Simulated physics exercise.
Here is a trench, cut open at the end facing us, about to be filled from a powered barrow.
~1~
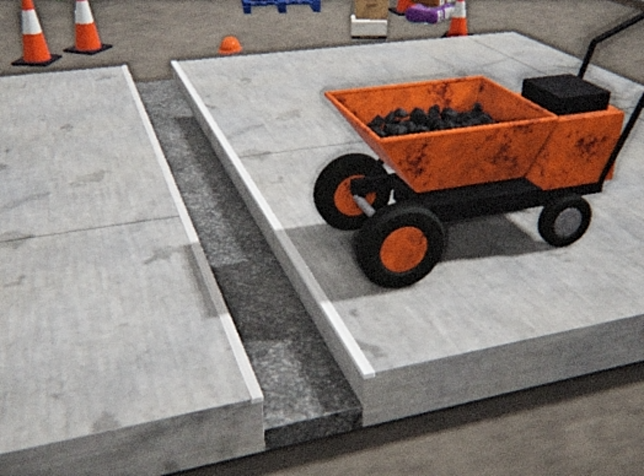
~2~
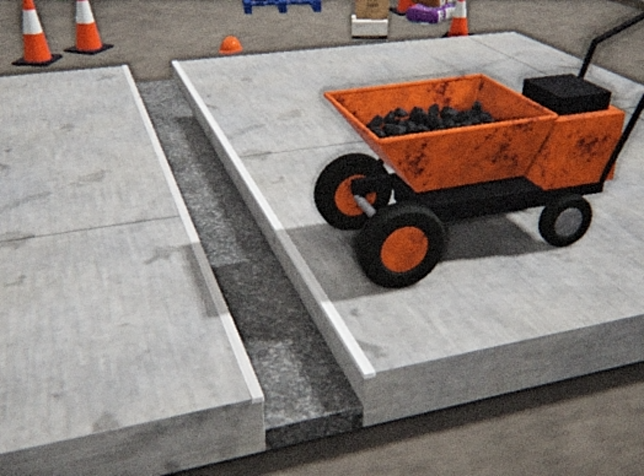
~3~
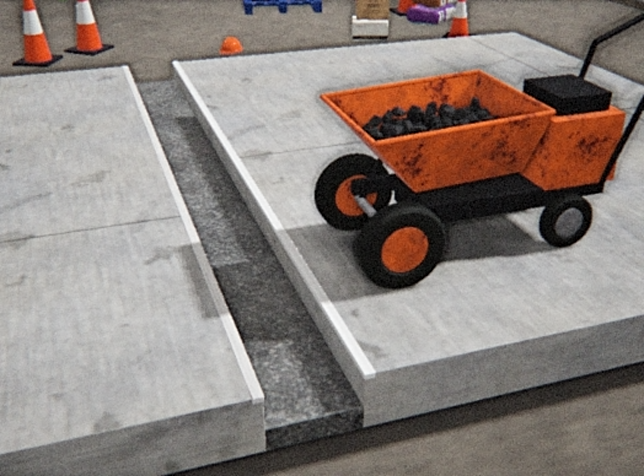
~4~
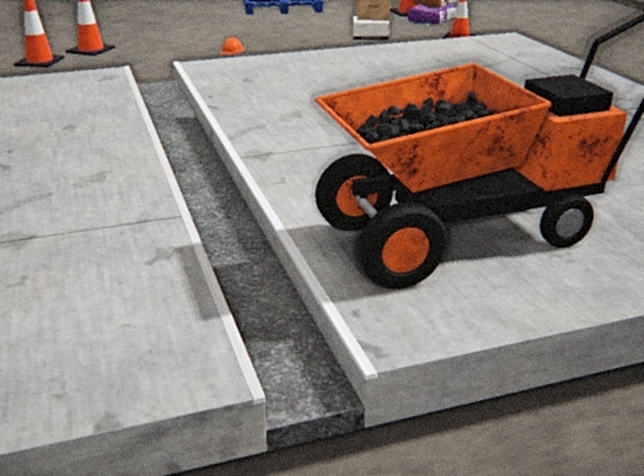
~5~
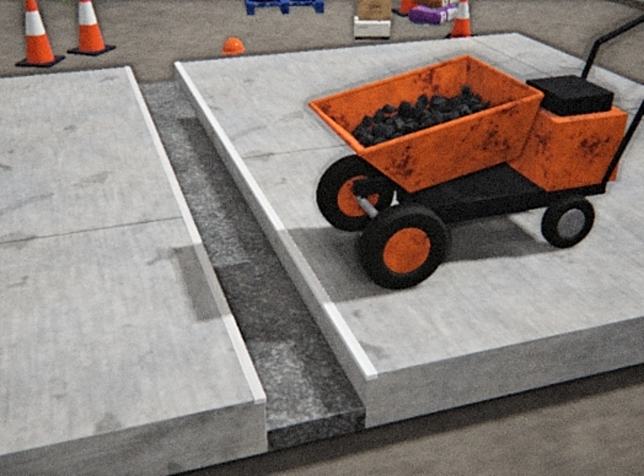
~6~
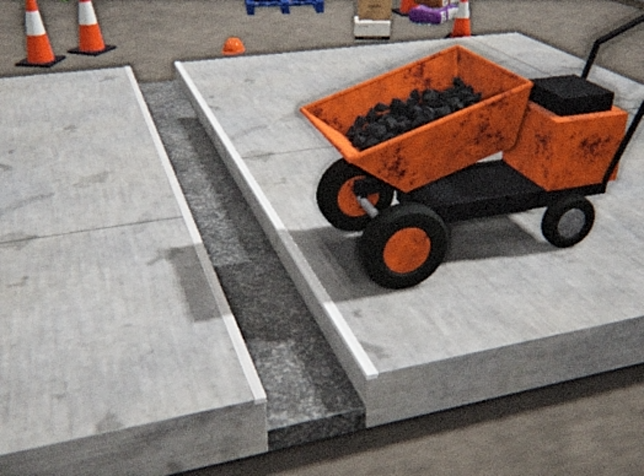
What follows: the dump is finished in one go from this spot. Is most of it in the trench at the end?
In the trench: The larger part.
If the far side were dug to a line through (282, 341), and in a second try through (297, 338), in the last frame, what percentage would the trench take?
Roughly 30 per cent, and 10 per cent.
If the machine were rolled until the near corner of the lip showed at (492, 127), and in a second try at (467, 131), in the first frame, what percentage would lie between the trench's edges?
Near 30 % and 60 %.
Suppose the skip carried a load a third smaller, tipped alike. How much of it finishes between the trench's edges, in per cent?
Near 100 %.
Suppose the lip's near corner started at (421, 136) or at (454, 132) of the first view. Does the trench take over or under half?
First above a half, then the larger part.
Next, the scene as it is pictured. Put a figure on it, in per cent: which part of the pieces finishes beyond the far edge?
Roughly 15 in a hundred.
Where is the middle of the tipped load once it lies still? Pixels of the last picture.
Close to (243, 295).
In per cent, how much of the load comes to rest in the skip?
Some 0 per cent.
Shortly afterwards, skip tipped steeply; the whole lot in the skip.
Next, skip tipped right over; the bulk in the skip; near a quarter in or heaped over the trench; only a few beyond it; only a few falling.
Some moments later, skip tipped right over; the bulk in or heaped over the trench; a little beyond it.
In the end, skip tipped right over; the bulk in or heaped over the trench; a little beyond it.
